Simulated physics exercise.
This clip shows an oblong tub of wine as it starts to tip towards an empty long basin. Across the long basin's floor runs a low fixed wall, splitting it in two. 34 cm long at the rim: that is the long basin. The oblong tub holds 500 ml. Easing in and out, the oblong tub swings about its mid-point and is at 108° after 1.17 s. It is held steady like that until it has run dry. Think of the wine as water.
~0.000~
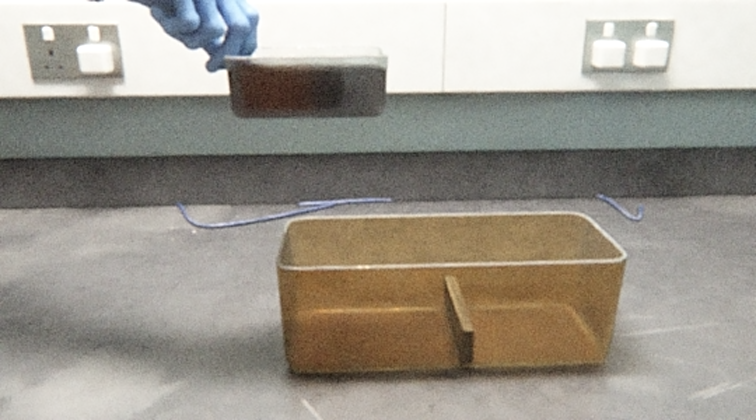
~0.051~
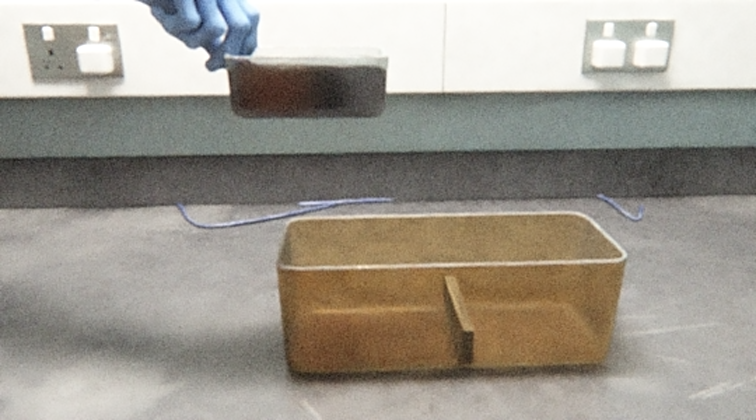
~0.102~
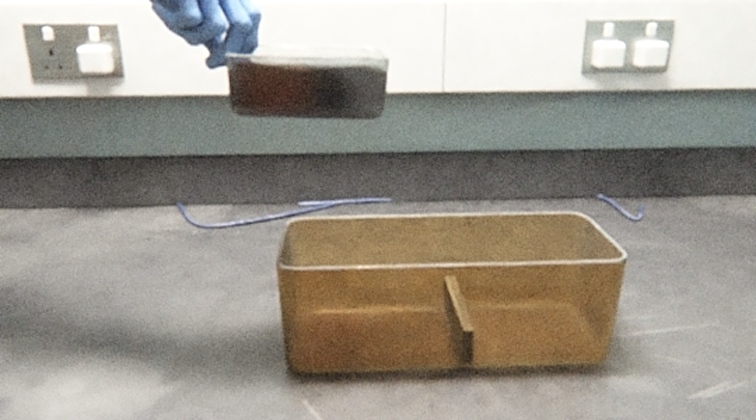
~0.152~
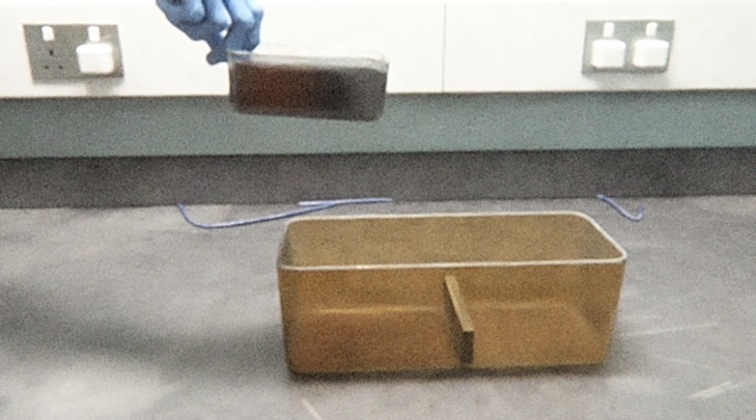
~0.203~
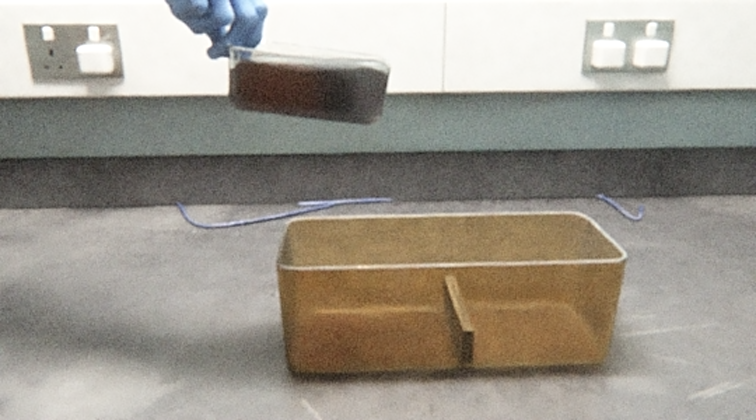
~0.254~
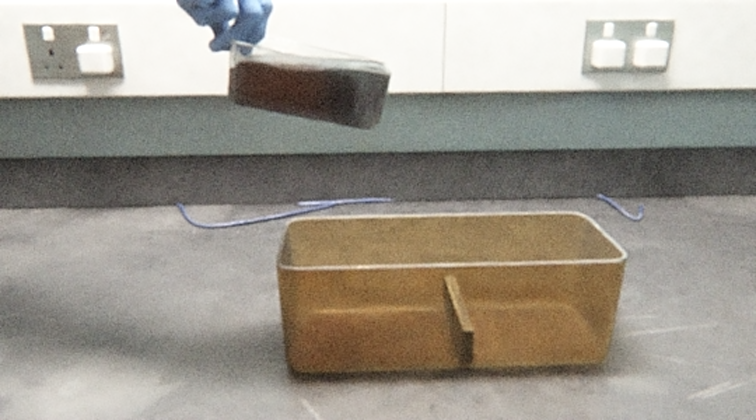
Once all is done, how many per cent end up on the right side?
Roughly 50 percent ends up on the right side.
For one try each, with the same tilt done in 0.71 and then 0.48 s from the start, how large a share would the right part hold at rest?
I'd expect close to 35 per cent and then close to 15 per cent.
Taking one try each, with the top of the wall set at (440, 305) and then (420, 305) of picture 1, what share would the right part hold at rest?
65 then 70 %.
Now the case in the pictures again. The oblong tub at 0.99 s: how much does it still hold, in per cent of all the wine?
Roughly 4 per cent.
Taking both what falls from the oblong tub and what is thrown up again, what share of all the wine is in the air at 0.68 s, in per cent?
I'd say close to 48 per cent.
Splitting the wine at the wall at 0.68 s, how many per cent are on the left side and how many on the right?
Left roughly 10 per cent, right roughly 18.
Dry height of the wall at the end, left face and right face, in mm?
On the left it's about 30 mm; on the right, about 26 mm.
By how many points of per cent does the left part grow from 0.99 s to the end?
It comes to near 9 per cent.
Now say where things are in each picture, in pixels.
In the first picture, it leans 0°; its right rim is at (385, 54); the wine meets the walls at (236, 62) and (382, 60); the long basin's rim runs from (282, 243) to (605, 236); the wall's top is at (458, 302).
In the second picture, it leans 1°; its right rim is at (385, 54); the wine meets the walls at (236, 62) and (382, 61).
In the third picture, it leans 2°; its right rim is at (386, 56); the wine meets the walls at (237, 61) and (383, 62).
In the fourth picture, it leans 4°; its right rim is at (387, 60); the wine meets the walls at (238, 60) and (383, 63).
In the fifth picture, it leans 8°; its right rim is at (387, 64); the wine meets the walls at (238, 59) and (385, 64).
In the sixth picture, it leans 12°; its right rim is at (388, 70); the wine meets the walls at (239, 59) and (387, 65).
After 0.68 s the tilt is 67° and 25 per cent is still to pour, 10 is left of the wall and 17 right of it.
After 0.99 s the tilt is 102° and 4 per cent is still to pour, 37 is left of the wall and 49 right of it.
After 1.32 s the tilt is 108° and 0 per cent is still to pour, 45 is left of the wall and 50 right of it.
After 1.67 s the tilt is 108° and 0 per cent is still to pour, 45 is left of the wall and 50 right of it.
In the end 45 per cent lies left of the wall, 50 right of it and 5 outside.
